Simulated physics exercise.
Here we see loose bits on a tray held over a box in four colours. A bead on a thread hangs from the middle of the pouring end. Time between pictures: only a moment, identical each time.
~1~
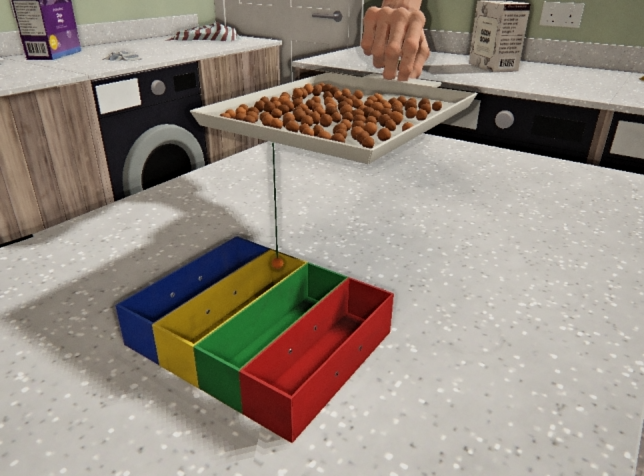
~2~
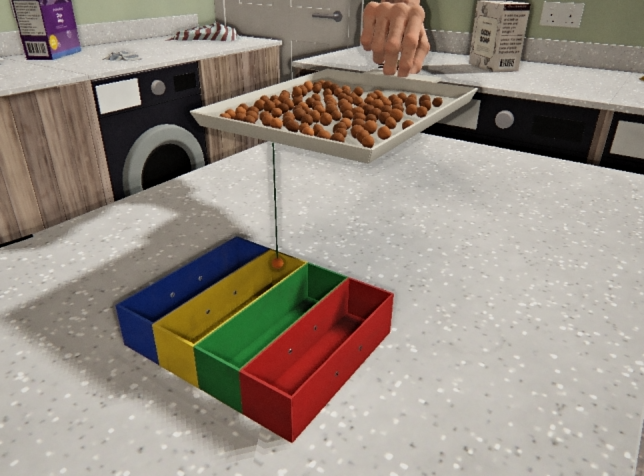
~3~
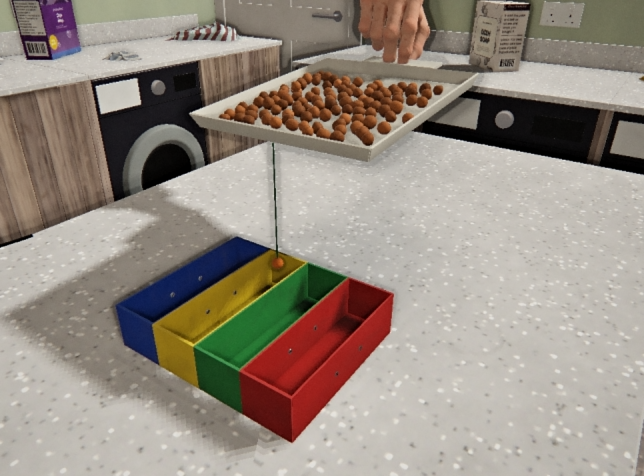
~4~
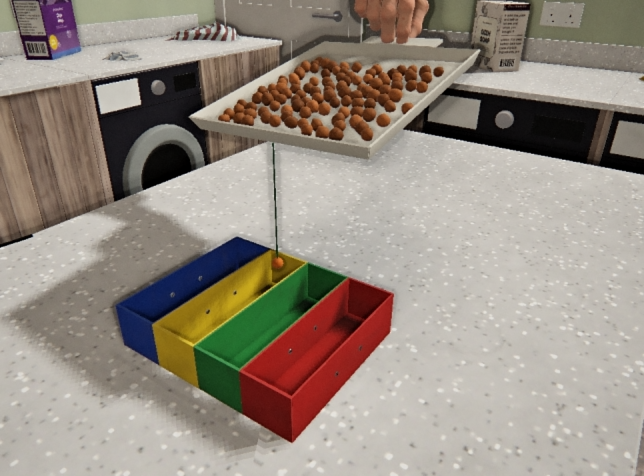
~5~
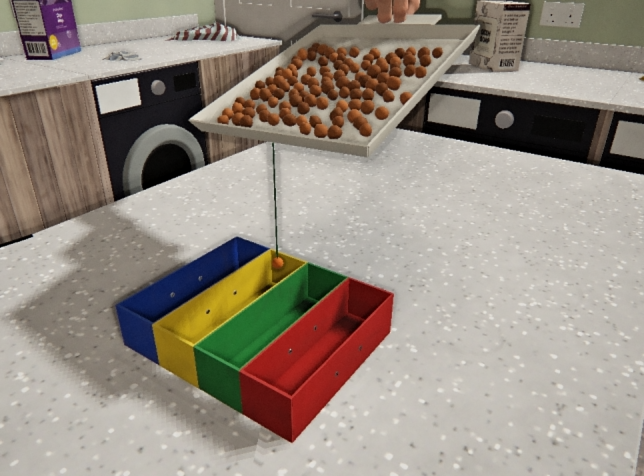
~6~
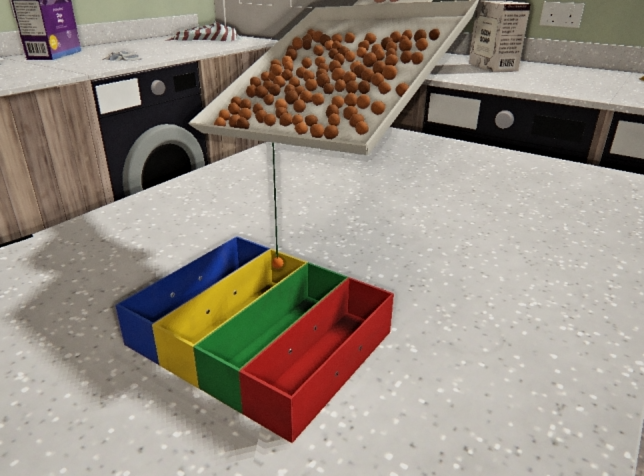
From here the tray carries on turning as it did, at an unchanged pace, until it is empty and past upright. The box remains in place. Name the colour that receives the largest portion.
Blue.
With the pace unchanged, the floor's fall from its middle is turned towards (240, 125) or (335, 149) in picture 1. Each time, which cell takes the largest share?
First the blue cell, then red.
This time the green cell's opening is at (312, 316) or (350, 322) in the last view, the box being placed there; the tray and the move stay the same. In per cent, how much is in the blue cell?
It comes to near 20 per cent the first time and near 20 per cent the second time.
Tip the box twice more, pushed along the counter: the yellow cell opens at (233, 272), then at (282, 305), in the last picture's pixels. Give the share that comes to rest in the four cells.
Result: 90 % and 40 %.
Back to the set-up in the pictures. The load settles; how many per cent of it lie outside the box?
I'd put it at about 20 percent.
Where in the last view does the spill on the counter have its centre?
Roughly at pixel (134, 301).
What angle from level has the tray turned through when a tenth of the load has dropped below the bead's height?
Roughly 95 degrees of turn.
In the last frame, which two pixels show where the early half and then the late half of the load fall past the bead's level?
Around (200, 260), followed by around (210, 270).
Just after the last frame, tray tipped steeply; almost all on the tray; just a few falling or outside the box.
A moment on, tray tipped past a quarter turn; just a few on the tray; roughly a quarter in the blue cell; about a tenth in the green cell; about a tenth in the yellow cell; just a few in the red cell; roughly two thirds falling or outside the box.
Further on, tray tipped past a quarter turn; roughly a third in the blue cell; roughly a quarter in the green cell; about a tenth in the yellow cell; about a tenth in the red cell; roughly a quarter falling or outside the box.
When it is over, tray tipped past a quarter turn; roughly a third in the blue cell; roughly a quarter in the green cell; about a tenth in the yellow cell; about a tenth in the red cell; roughly a quarter outside the box.
